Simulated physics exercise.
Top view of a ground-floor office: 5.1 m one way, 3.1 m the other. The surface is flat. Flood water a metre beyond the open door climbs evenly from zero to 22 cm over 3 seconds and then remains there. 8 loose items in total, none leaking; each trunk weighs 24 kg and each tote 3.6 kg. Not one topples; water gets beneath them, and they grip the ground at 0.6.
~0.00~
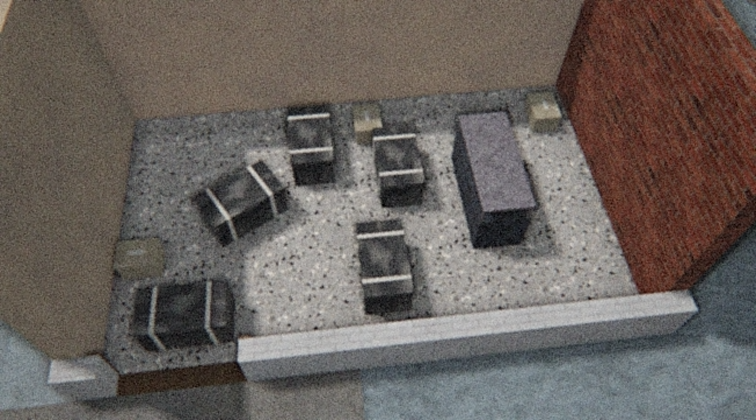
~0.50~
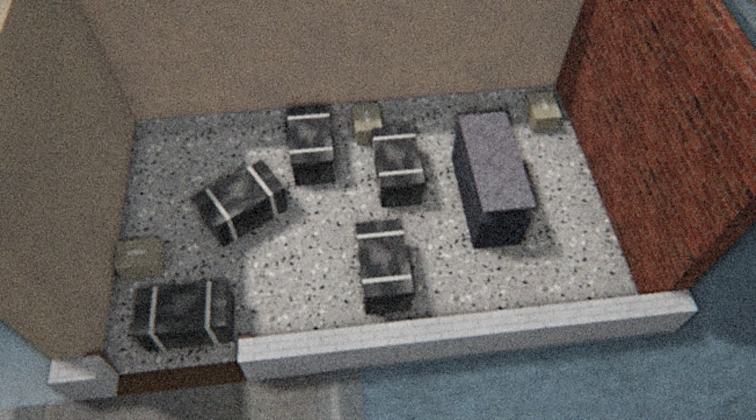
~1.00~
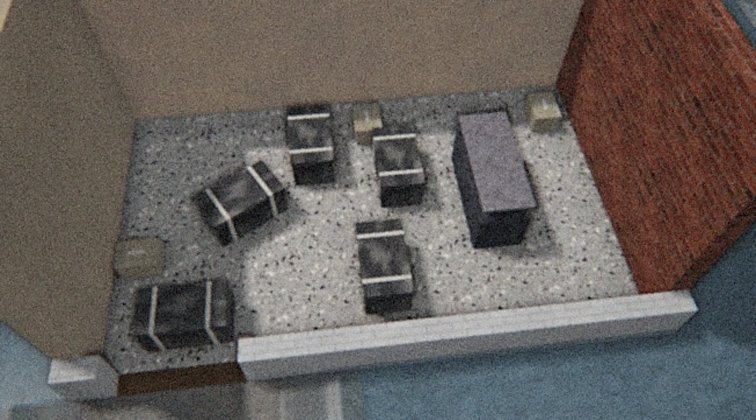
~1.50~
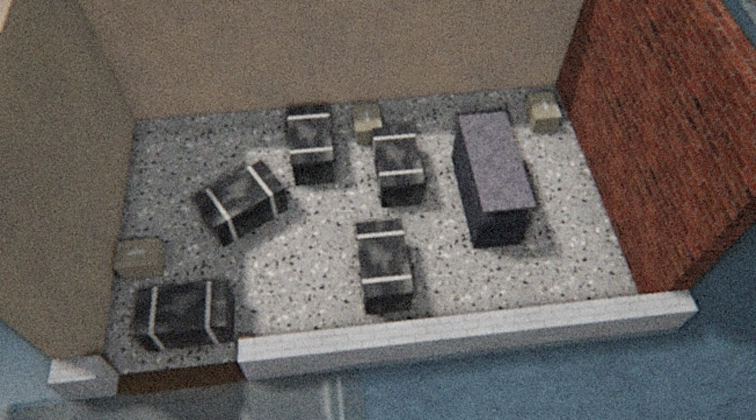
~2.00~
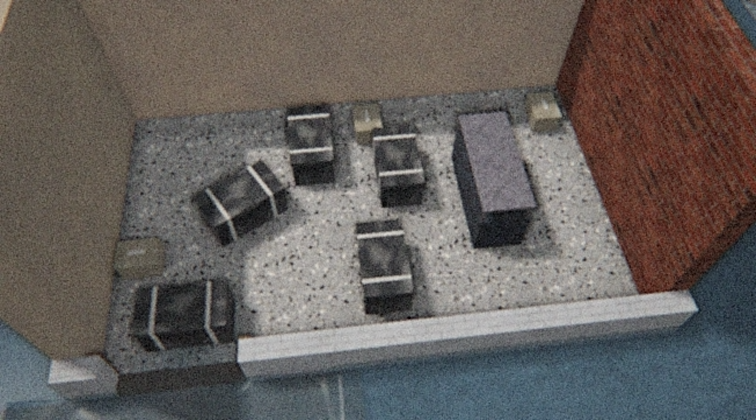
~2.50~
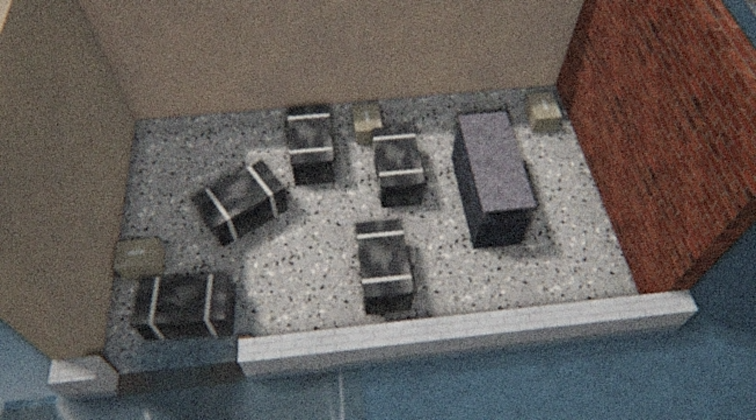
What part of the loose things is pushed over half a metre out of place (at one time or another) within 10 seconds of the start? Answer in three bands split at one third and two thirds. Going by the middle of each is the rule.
Two thirds or more.
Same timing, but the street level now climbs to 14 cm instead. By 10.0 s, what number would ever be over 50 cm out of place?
Then the count would be 3.
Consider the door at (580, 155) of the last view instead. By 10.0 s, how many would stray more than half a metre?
Result: 3.
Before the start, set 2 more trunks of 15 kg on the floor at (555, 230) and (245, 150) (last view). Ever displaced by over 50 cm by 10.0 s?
Note: Item 1 below threshold; item 2 above threshold.
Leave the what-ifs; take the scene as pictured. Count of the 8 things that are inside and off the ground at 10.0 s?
Count: 6.
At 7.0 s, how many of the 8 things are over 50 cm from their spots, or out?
By that time the total stands at 5.
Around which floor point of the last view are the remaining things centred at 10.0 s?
At about (407, 178).
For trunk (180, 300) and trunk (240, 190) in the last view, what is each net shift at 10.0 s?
In turn: 250 cm, 140 cm.
After 3.5 s 1 of 8 are over 50 cm from their spots; 0 afloat.
After 4.5 s 2 of 8 are over 50 cm from their spots; 0 afloat.
After 7.0 s 5 of 8 are over 50 cm from their spots; 4 afloat.
After 10.0 s 6 of 8 are over 50 cm from their spots, and 6 have been at some point; 6 afloat.
